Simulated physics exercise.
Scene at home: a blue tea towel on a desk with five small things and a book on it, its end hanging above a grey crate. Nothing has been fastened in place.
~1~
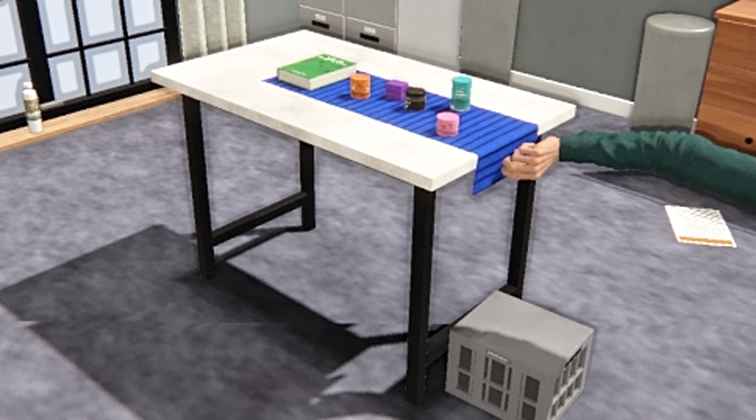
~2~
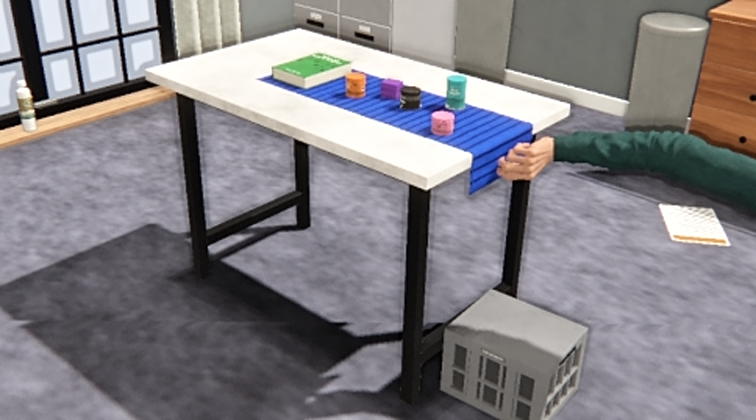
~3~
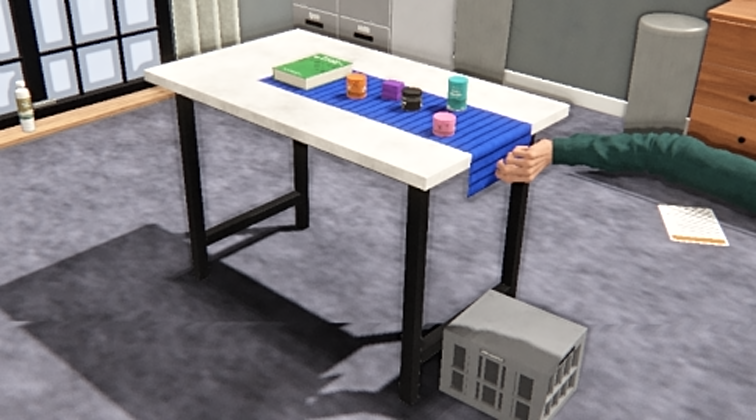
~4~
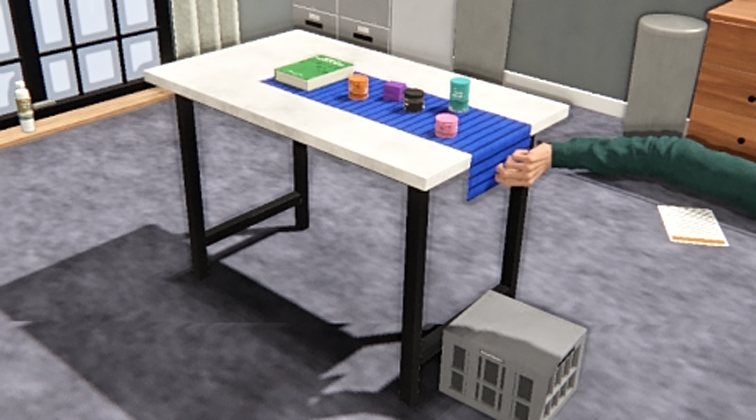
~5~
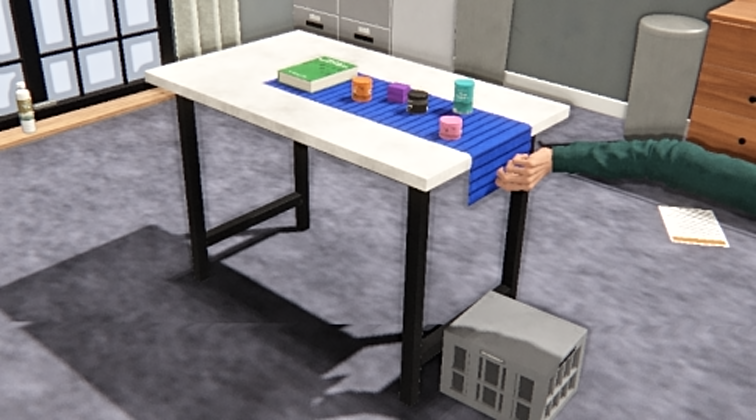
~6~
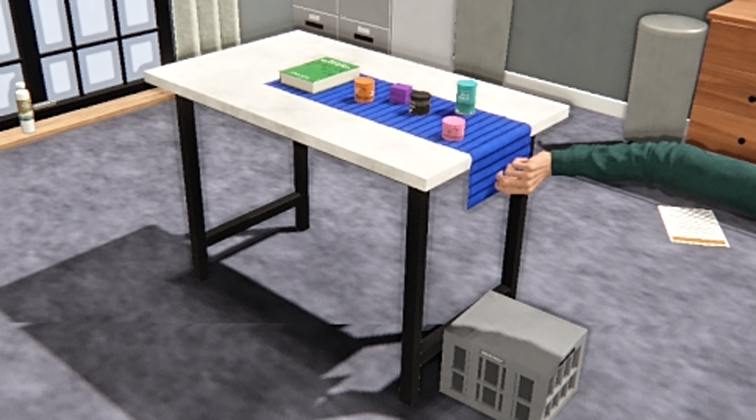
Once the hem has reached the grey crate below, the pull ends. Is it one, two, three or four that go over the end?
It is four.
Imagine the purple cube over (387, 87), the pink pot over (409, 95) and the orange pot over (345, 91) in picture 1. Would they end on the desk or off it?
Outcome: The purple cube is still in place, the pink pot is gone, the orange pot is still in place.
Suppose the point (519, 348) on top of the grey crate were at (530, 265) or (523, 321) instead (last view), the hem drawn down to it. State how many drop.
1 and 3.
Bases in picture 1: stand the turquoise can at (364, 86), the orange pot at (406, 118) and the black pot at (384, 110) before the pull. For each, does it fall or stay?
Turquoise can: Still on; orange pot: Off; black pot: Off.
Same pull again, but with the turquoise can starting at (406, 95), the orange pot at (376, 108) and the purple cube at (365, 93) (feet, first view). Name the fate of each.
The turquoise can ends up knocked off; the orange pot ends up knocked off; the purple cube ends up still aboard.
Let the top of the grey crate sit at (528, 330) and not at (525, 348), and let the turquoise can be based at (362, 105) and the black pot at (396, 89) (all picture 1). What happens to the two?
The turquoise can ends up on top while the black pot ends up on top.
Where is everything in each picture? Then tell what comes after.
The first picture shows hem (473, 195); pink pot (448, 116); turquoise can (462, 79); black pot (416, 90); purple cube (397, 83); orange pot (360, 77); top of the crate (525, 348).
The second picture shows hem (469, 195); pink pot (443, 115).
The third picture shows hem (467, 198); turquoise can (458, 79).
The fourth picture shows hem (467, 201); black pot (414, 91); top of the crate (519, 347).
The fifth picture shows hem (468, 206); purple cube (399, 85).
The sixth picture shows hem (467, 210); pink pot (454, 121); turquoise can (467, 82); black pot (421, 94); purple cube (401, 86); orange pot (364, 80).
Early on, hem near (495, 244); pink pot gone.
Midway, hem near (493, 276); pink pot and turquoise can gone.
Near the end, hem near (491, 305); pink pot, turquoise can and black pot gone.
Finally, hem on the crate; pink pot, turquoise can, black pot and purple cube gone. The desk loses four.
